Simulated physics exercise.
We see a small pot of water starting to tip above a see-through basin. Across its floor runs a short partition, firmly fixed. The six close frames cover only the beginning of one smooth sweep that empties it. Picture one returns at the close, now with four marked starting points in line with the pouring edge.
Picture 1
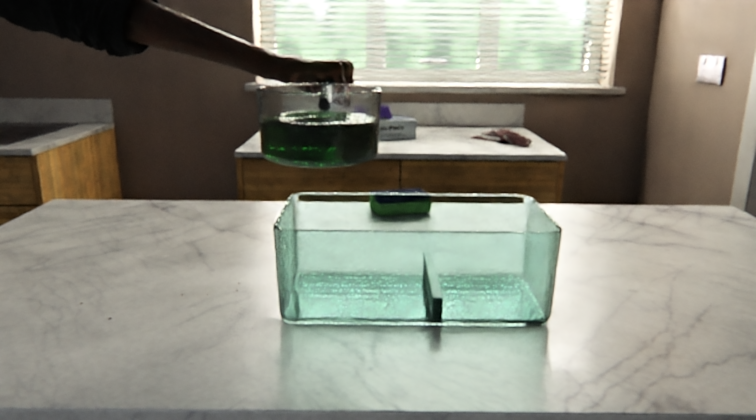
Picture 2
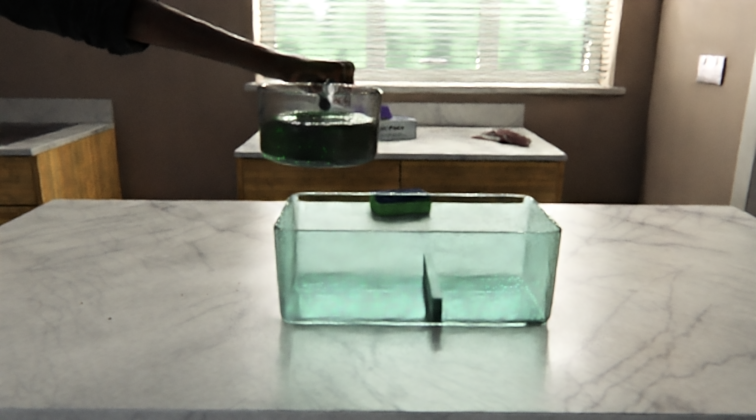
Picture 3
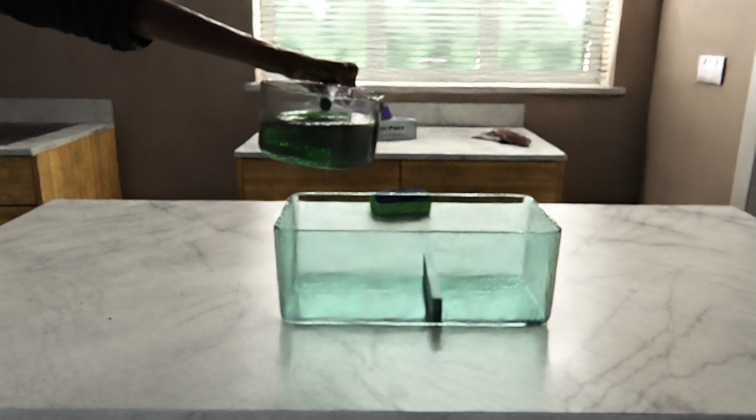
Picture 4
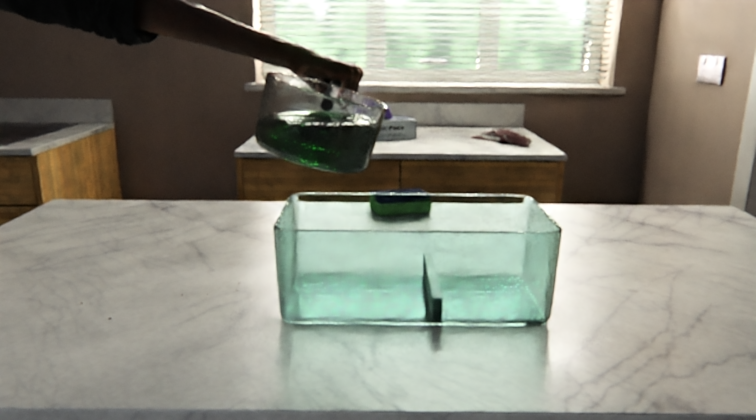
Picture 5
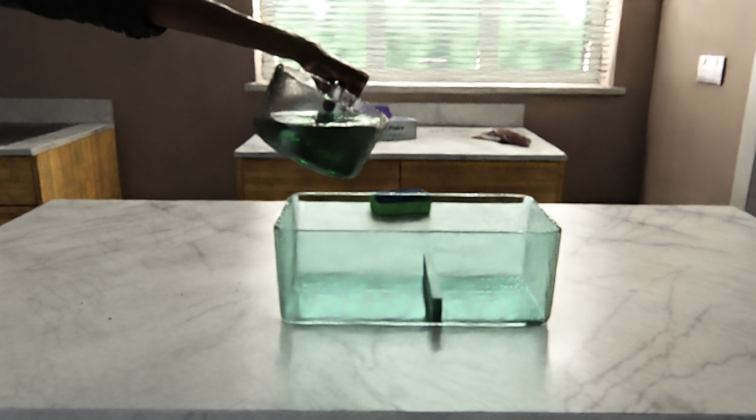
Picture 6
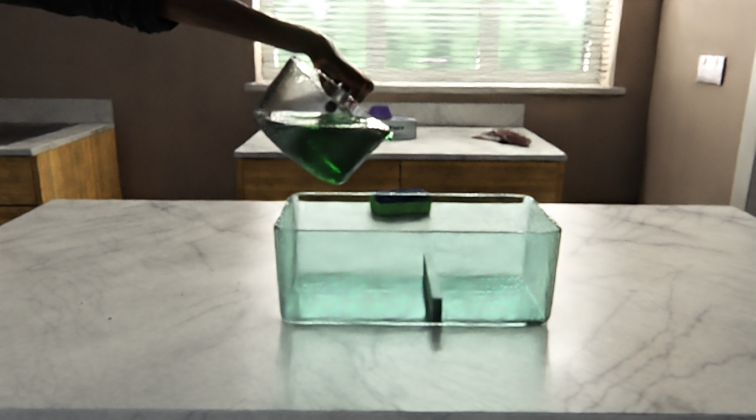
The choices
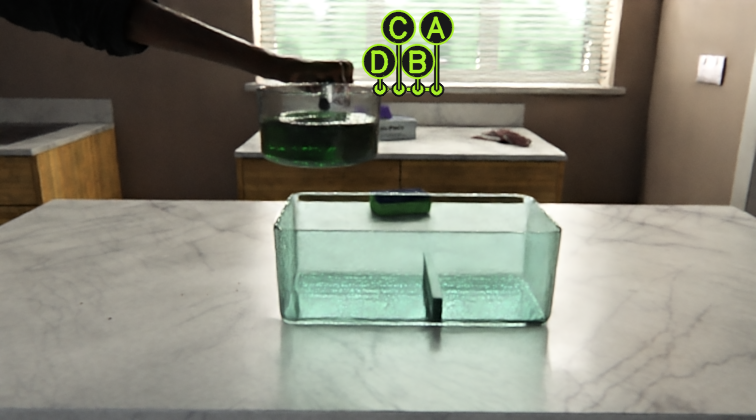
A hand held a small clear pot of green water above a see-through basin with a short partition across its floor, then tilted it steadily to the right until water slipped over the lip.
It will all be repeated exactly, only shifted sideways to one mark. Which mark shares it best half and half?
Use spot C.
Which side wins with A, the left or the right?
More ends on the right.
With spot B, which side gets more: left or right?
More ends on the right.
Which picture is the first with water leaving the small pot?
Picture 6.
On the marked copy, A at (436, 89); B at (417, 89); C at (399, 89); D at (380, 89).
With A, about 19 % ends left of the wall and 81 % right of it.
With B, about 33 % ends left of the wall and 67 % right of it.
With C, about 48 % ends left of the wall and 52 % right of it.
With D, about 71 % ends left of the wall and 29 % right of it.
